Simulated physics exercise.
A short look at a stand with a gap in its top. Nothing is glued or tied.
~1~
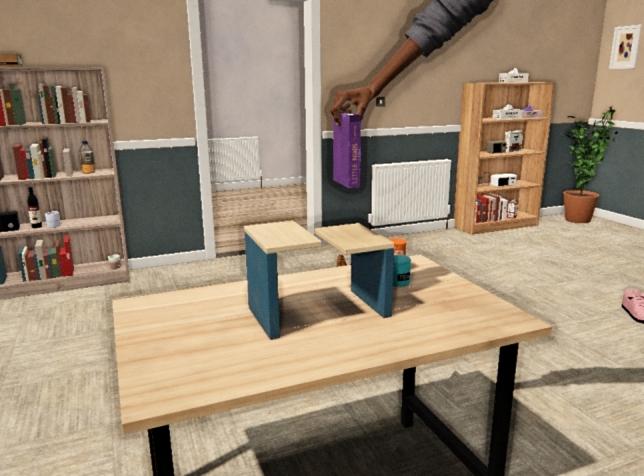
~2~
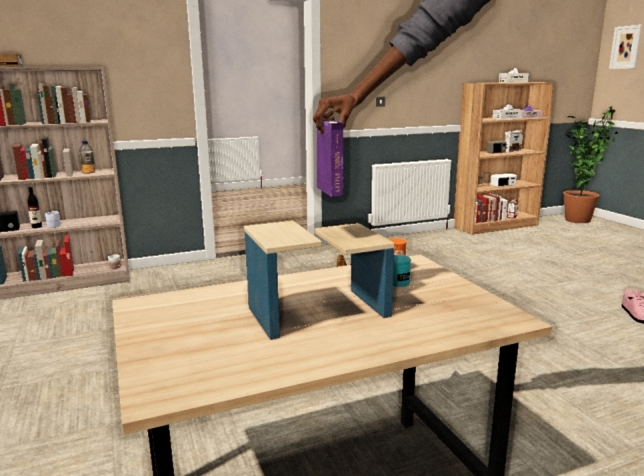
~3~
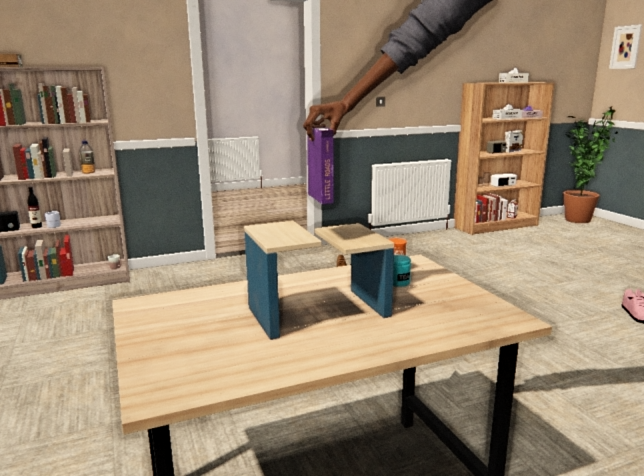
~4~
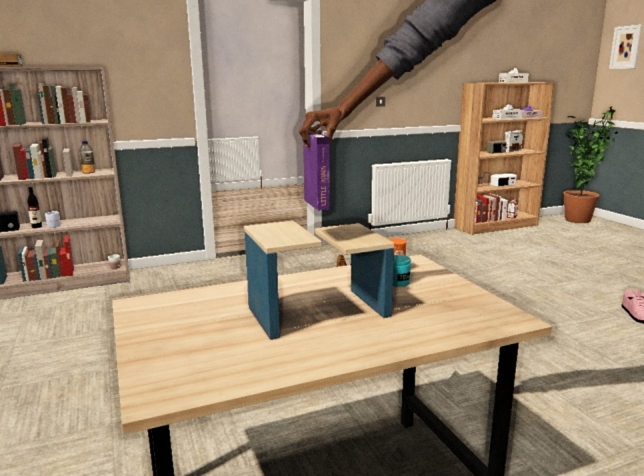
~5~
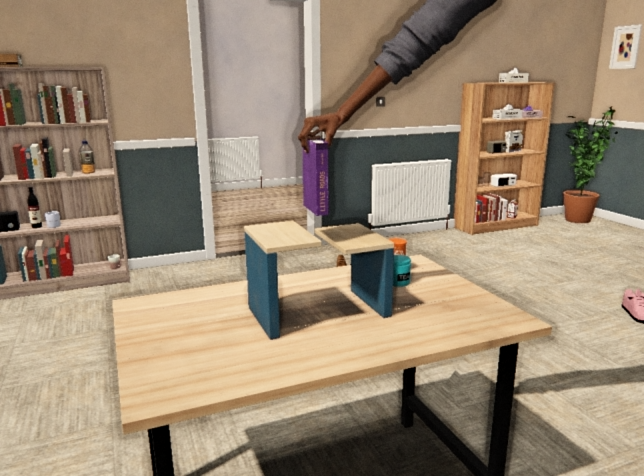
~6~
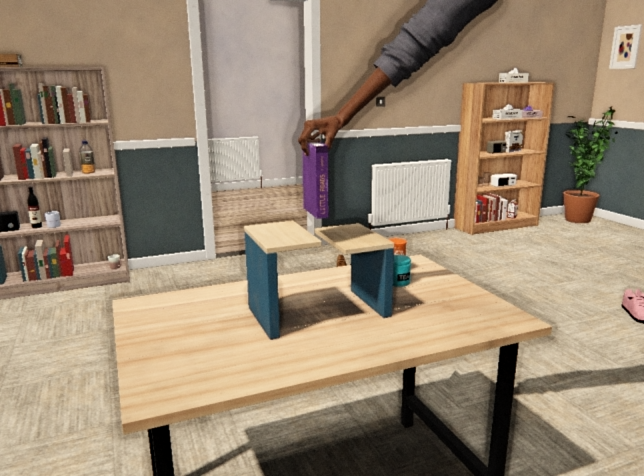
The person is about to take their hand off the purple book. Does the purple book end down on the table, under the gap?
Outcome: The book reaches the table.
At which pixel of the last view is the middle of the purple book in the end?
Around (316, 282).
Then, 0.20 s on from there, purple book shifted a little near (315, 195).
Then, 0.30 s on from there, purple book shifted about its own width near (316, 243).
Then, 0.40 s on from there, purple book shifted well along near (316, 277).
Then, 0.50 s on from there, purple book shifted well along near (316, 282).
In the end, moved from the start, purple book; the other 2 unmoved. At the end, from the last picture's camera, purple book near (316, 282). The book drops through.
